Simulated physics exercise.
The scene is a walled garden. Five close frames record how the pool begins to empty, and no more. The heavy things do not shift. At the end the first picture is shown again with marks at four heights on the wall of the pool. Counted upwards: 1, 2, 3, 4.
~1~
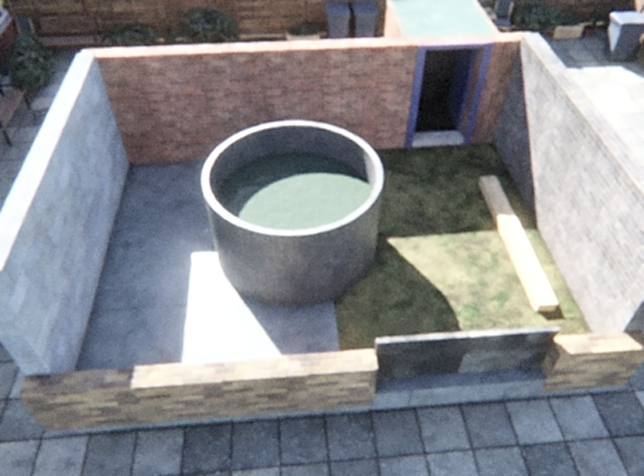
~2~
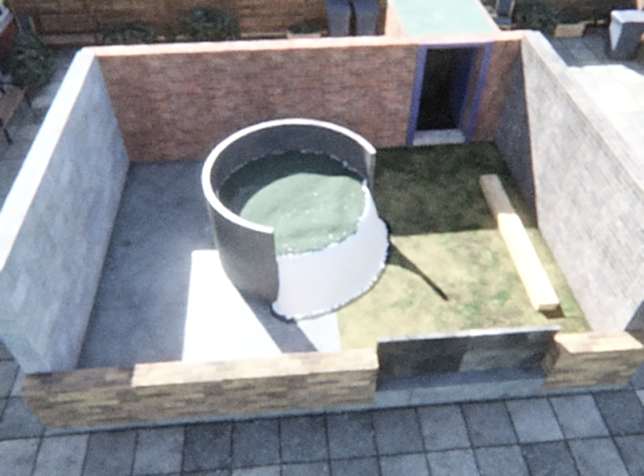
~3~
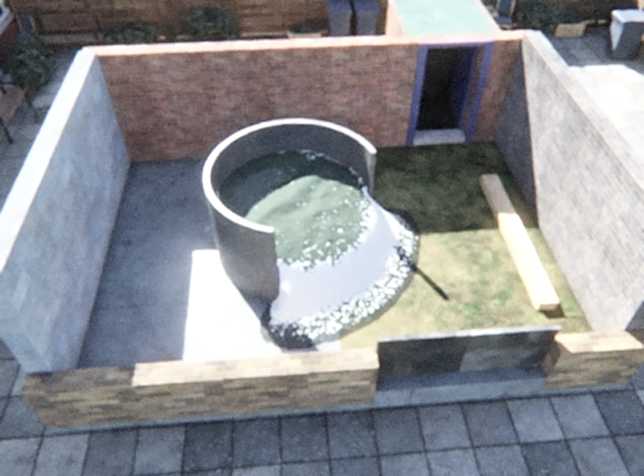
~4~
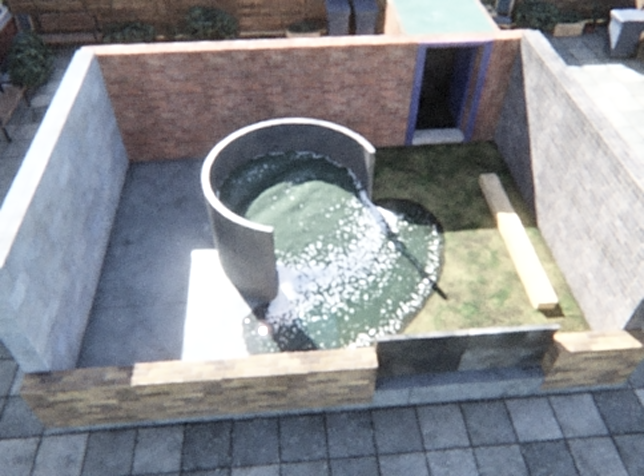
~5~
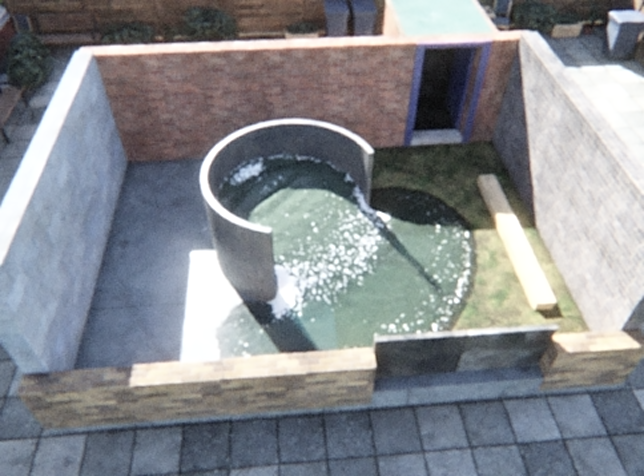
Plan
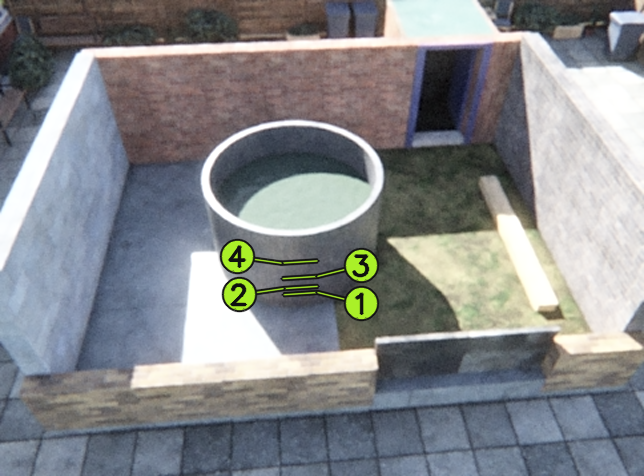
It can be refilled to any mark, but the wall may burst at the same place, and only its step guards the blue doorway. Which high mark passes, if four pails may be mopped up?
3.
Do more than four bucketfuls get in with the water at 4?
Yes, it does.
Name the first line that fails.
4.
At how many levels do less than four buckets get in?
Three of them.
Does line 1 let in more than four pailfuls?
No.
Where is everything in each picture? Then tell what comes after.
Water in the pool at rest, its middle at (294, 200); foot of the blue doorway at (437, 145); shut gate at (465, 340).
Water covers 3 % of the ground and shows as far out as (281, 269).
Water covers 8 % of the ground and shows as far out as (400, 213).
Water covers 15 % of the ground and shows as far out as (409, 204).
Water covers 25 % of the ground and shows as far out as (419, 193).
On the marked copy, 1 at (300, 293); 2 at (300, 287); 3 at (300, 277); 4 at (299, 262); from the bottom up 1, 2, 3, 4.
Choosing 1, nothing gets over.
Choosing 2, nothing gets over.
Choosing 3, a bucket or two gets in.
Choosing 4, about 12 bucketfuls get in.
